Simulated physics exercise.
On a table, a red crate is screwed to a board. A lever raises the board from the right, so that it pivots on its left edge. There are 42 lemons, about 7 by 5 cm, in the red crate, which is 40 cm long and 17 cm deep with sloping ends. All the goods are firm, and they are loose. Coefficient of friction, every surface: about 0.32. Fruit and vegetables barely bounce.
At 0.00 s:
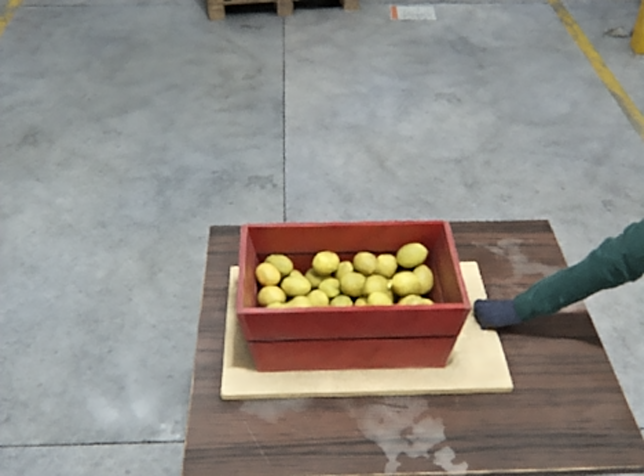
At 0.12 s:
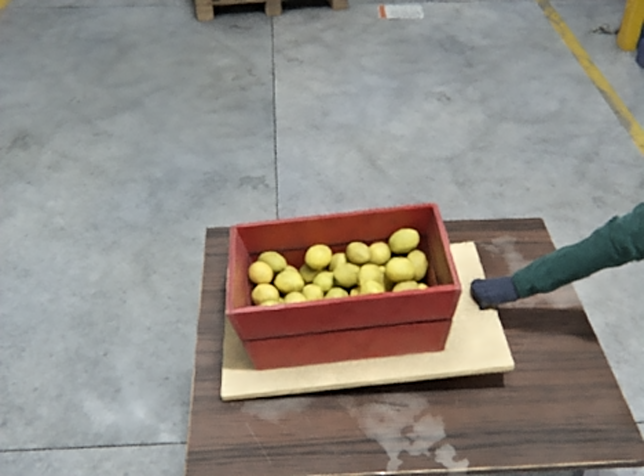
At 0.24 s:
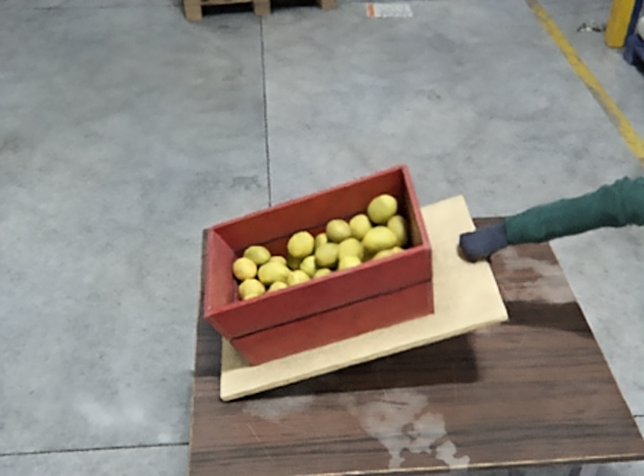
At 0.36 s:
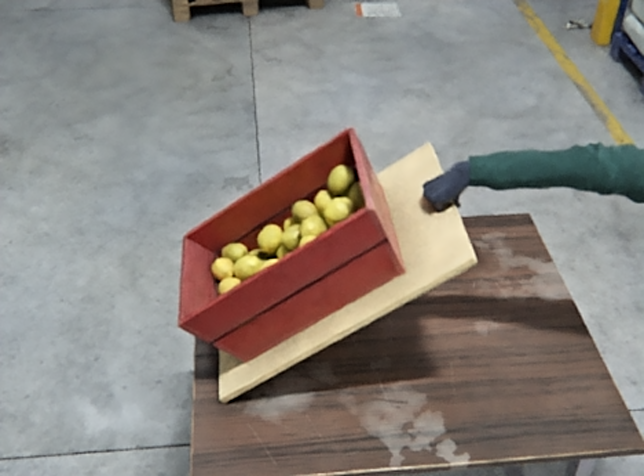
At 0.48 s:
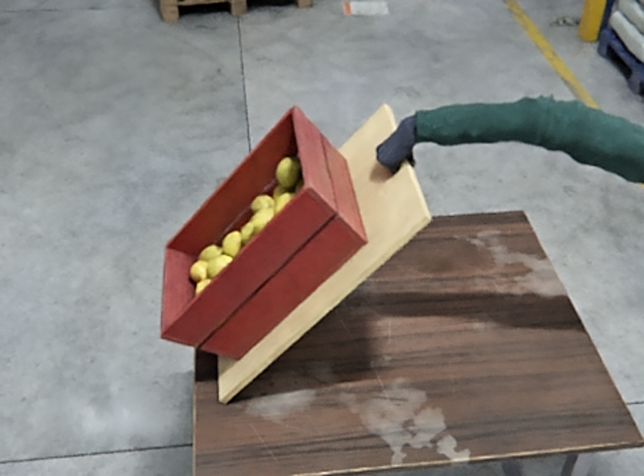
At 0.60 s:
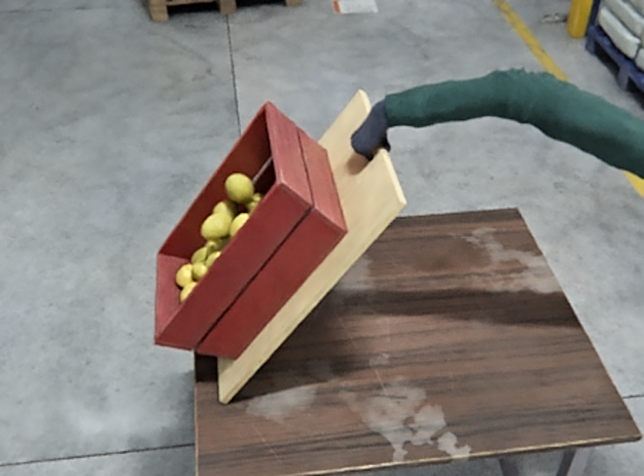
A gloved hand in a green sleeve lifts the right side of a pale board on a wooden table, tilting the red crate of lemons fixed to it. The board pivots on its left edge and rises steeply, while the lemons shift toward the crate's lower left end, all still inside.
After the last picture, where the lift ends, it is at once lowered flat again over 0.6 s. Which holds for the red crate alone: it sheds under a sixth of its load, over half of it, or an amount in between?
It retains beyond five sixths.
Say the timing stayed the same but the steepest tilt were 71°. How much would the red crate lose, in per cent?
Red crate: 40%.
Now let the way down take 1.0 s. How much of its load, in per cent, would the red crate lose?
Red crate: 0 per cent.
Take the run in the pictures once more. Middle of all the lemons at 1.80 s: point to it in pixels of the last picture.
(300, 309).
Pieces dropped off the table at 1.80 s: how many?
Piece count: Some 3.
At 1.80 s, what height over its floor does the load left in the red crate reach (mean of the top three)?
Near 16 centimetres, I'd say.
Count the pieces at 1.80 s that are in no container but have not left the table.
Roughly 0 of them.
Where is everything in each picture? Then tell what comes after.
In the first frame (we follow the rim corner now nearest the camera; the camera moves round a little), red crate at (242, 311); tilt 0°; nothing out yet.
Red crate at (232, 311); tilt 6°, in the second frame.
Red crate at (209, 313); tilt 19°, in the third frame.
Red crate at (181, 321); tilt 36°, in the fourth frame.
Red crate at (162, 332); tilt 49°, in the fifth frame.
Red crate at (156, 338); tilt 55°; nothing out yet, in the sixth frame.
After 0.79 s, tilt 42°; 1 of 42 out of the red crate.
After 1.03 s, tilt 11°; 3 of 42 out of the red crate.
After 1.37 s, tilt 0°; 3 of 42 out of the red crate.
When it is over (at 1.80 s), 3 of 42 out of the red crate. Asked share, 3 of 42, 7 per cent.
